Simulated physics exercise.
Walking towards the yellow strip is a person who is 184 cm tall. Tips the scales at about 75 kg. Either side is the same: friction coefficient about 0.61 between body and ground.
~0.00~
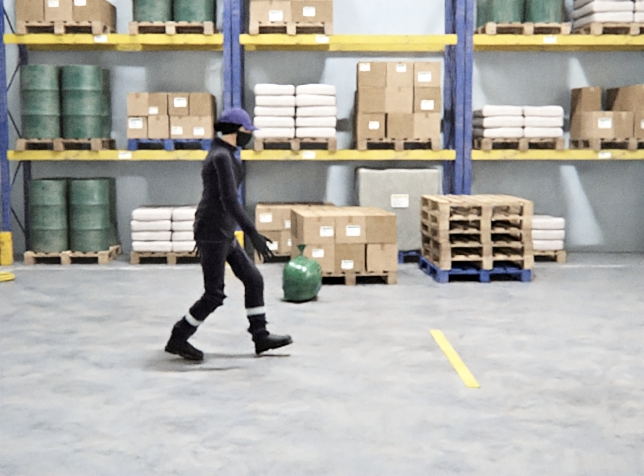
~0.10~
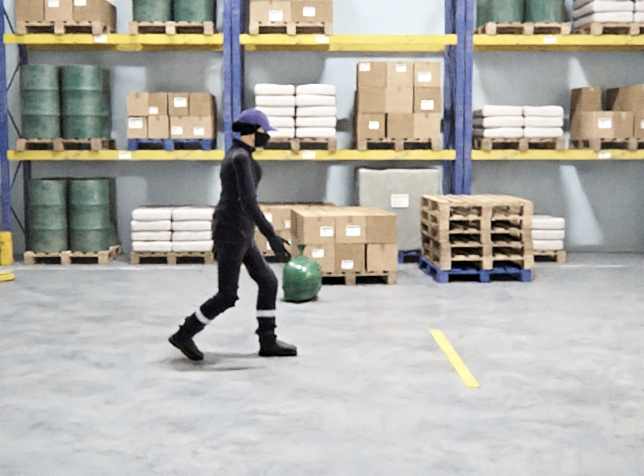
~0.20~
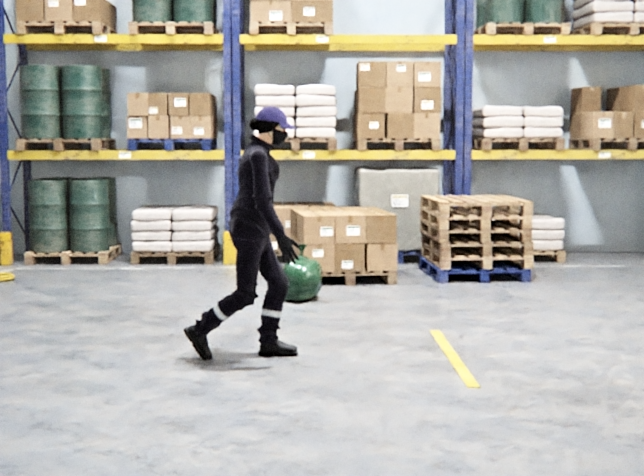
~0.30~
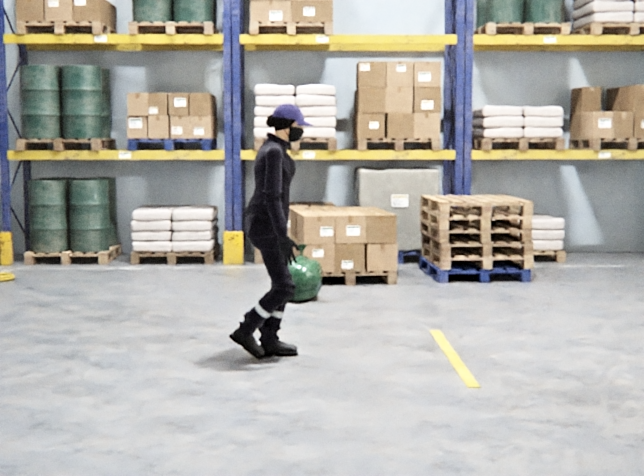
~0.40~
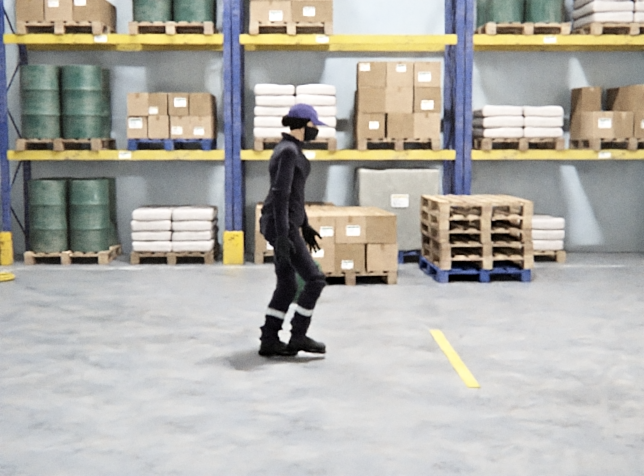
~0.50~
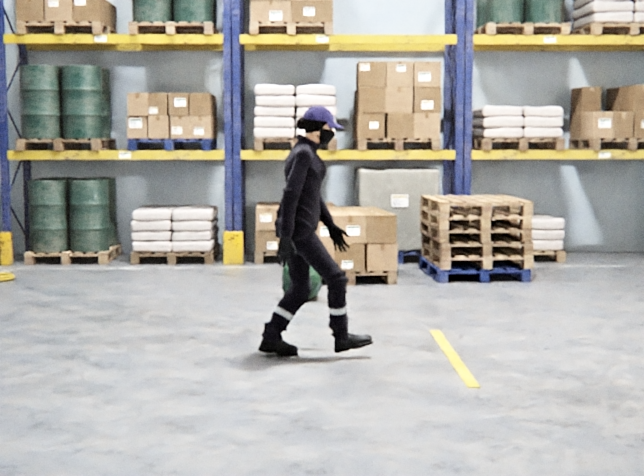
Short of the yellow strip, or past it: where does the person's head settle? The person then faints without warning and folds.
It goes over.
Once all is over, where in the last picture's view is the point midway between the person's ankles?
(346, 352).
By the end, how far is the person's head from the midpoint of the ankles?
Separation: About 100 cm.
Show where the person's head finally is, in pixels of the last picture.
Somewhere about (489, 348) in the final view.
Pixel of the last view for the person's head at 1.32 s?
About (489, 352) in the last view.
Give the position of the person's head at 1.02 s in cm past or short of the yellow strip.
Around 15 cm shy of the mark.
After 0.77 s the person's head is 68 cm short of the yellow strip, near (358, 181) in the last picture's view.
After 1.02 s the person's head is 15 cm short of the yellow strip, near (433, 249) in the last picture's view; the person's chest 42 cm short of the yellow strip.
After 1.32 s the person's head is 21 cm past the yellow strip, near (489, 352) in the last picture's view.
At rest, 2.9 s, person's hips stop short of the yellow strip; person's head crosses the yellow strip.
